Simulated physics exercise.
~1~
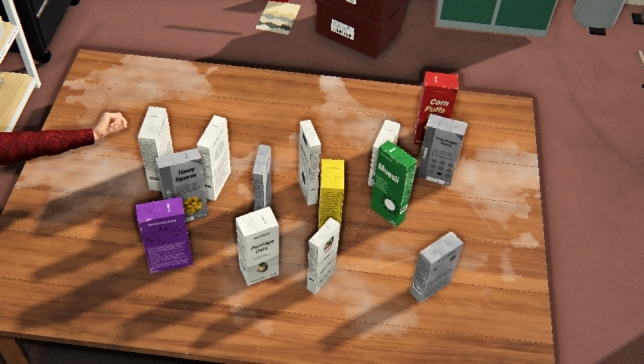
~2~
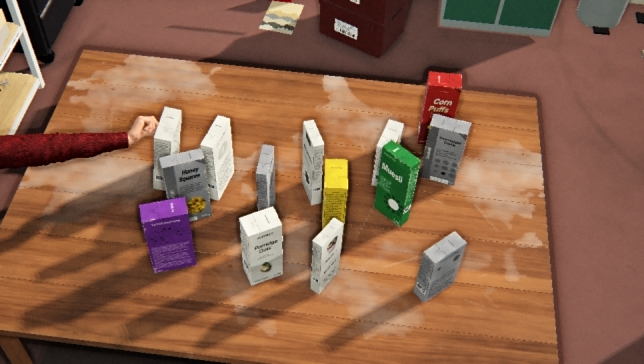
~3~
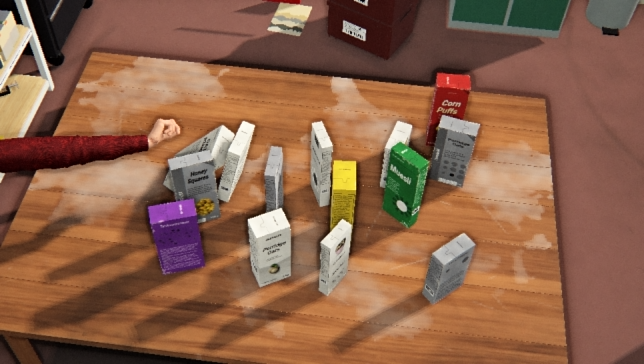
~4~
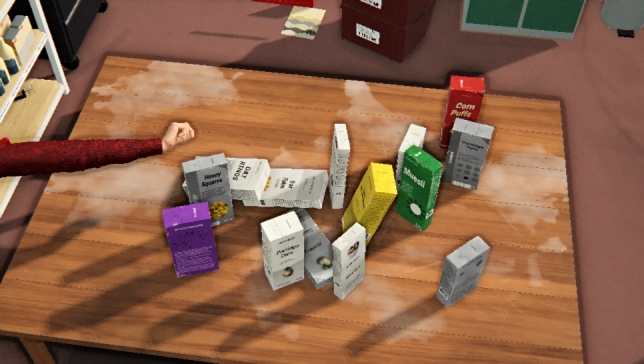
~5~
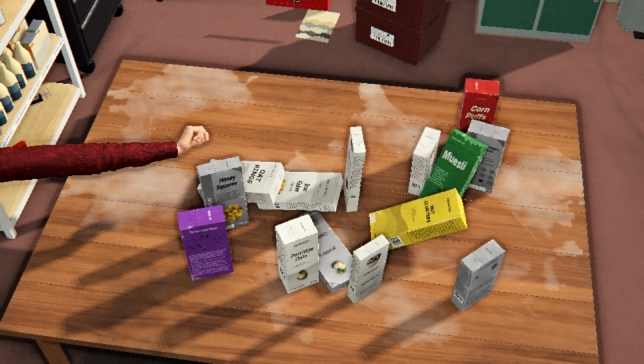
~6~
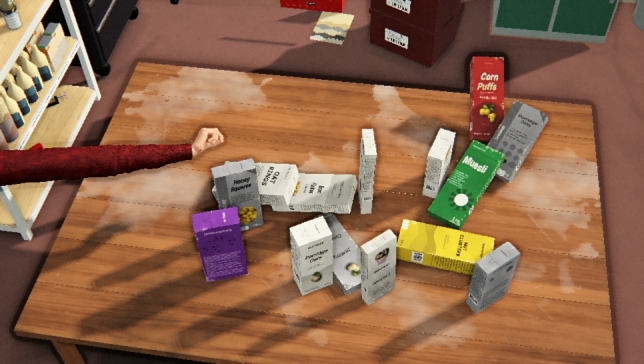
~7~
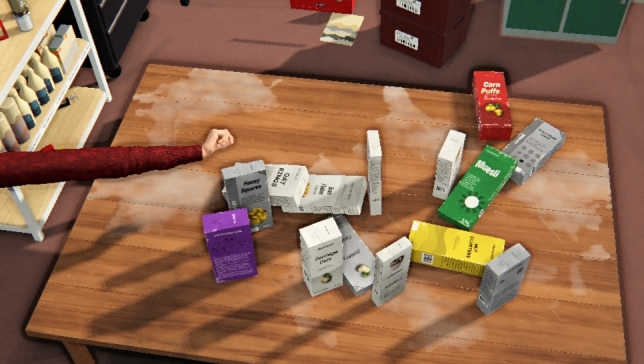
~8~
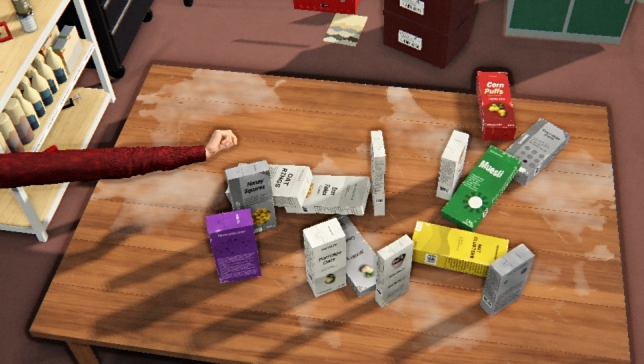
A red-sleeved arm knocked over a pale box on a wooden table, and the fall spread rightward through the cereal boxes, toppling the yellow, then the green, then the red one, while the purple box and several others stayed standing.
